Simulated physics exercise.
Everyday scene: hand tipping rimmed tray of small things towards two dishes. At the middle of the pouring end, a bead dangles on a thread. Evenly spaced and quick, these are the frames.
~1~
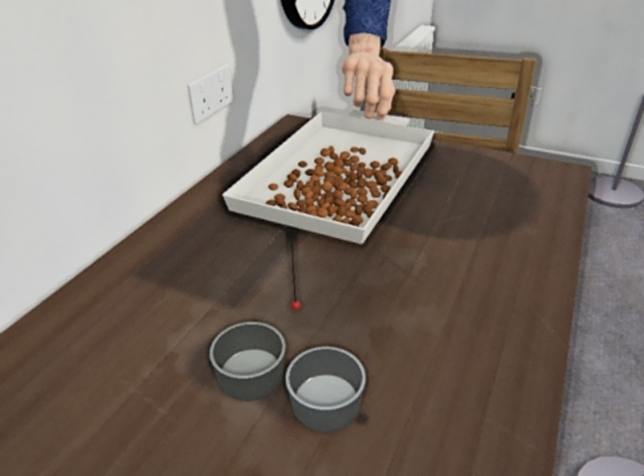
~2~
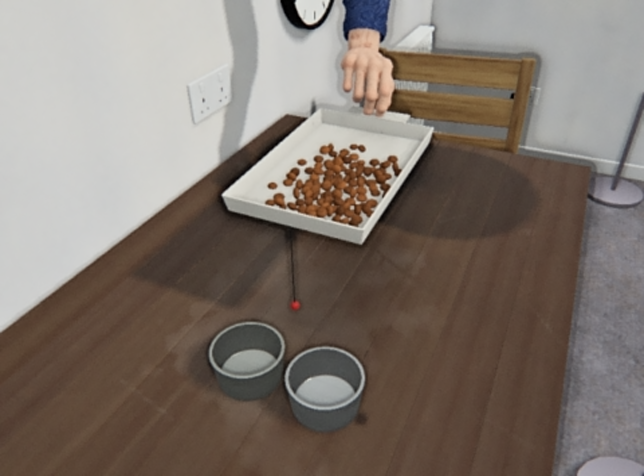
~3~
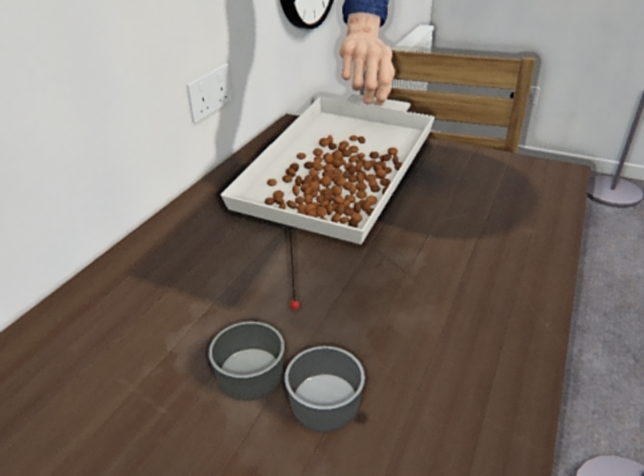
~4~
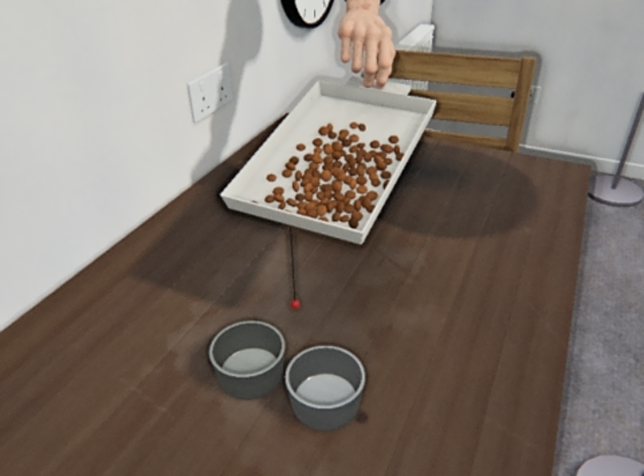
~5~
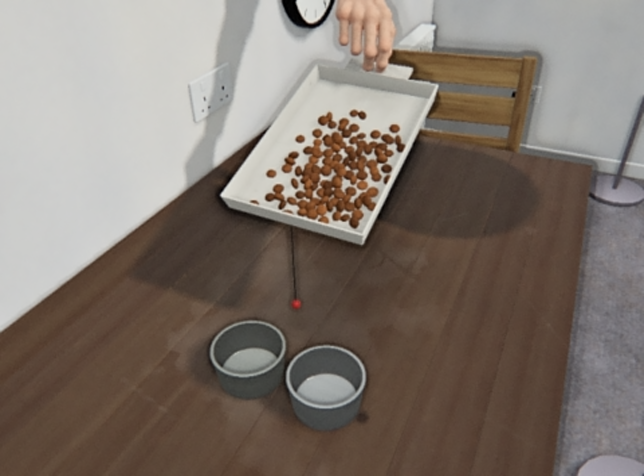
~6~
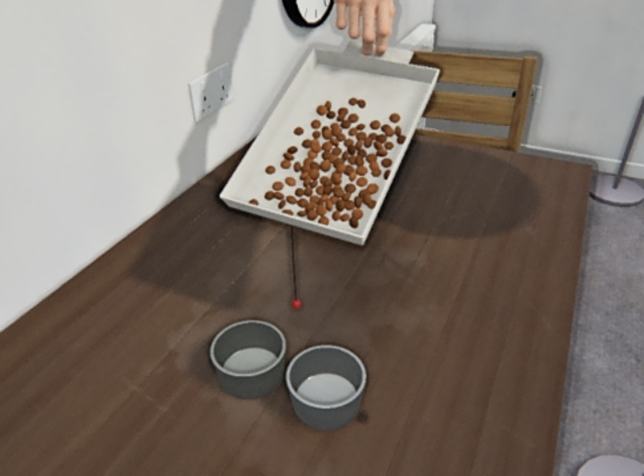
In the video, a hand holds the far end of a white rimmed tray of brown kibble above a wooden table with two grey dishes, then raises that end steadily, tilting the tray toward the dishes.
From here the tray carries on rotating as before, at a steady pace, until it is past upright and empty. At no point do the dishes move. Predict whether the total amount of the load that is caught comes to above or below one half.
The total caught comes to above one half.
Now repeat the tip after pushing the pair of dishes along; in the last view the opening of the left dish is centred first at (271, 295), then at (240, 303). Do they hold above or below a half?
Try 1: Not up to half; try 2: Not up to half.
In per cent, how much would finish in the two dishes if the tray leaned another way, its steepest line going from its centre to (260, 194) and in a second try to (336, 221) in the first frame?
That comes to 0 per cent the first time and 40 per cent the second.
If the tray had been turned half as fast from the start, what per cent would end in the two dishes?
Estimate: Some 70 %.
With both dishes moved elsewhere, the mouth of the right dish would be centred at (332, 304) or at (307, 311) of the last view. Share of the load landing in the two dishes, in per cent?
It comes to near 0 per cent the first time and near 0 per cent the second time.
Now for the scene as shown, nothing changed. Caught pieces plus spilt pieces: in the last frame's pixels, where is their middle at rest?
I'd say the middle ends up at about (304, 383).
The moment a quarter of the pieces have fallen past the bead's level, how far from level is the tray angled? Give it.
95°, roughly.
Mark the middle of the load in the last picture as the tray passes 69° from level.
Look close to (312, 209) in the last picture.
Soon after the last picture, tray tipped steeply; nearly all on the tray; a small part in the air.
A little later, tray tipped past a quarter turn; about a quarter on the tray; about a quarter in the right dish; a small part in the left dish; a small part outside both; about a quarter in the air.
Later still, tray tipped past a quarter turn; about a third in the right dish; about a quarter in the left dish; about a quarter outside both.
At rest, tray tipped past a quarter turn; about a third in the right dish; about a quarter in the left dish; about a quarter outside both.
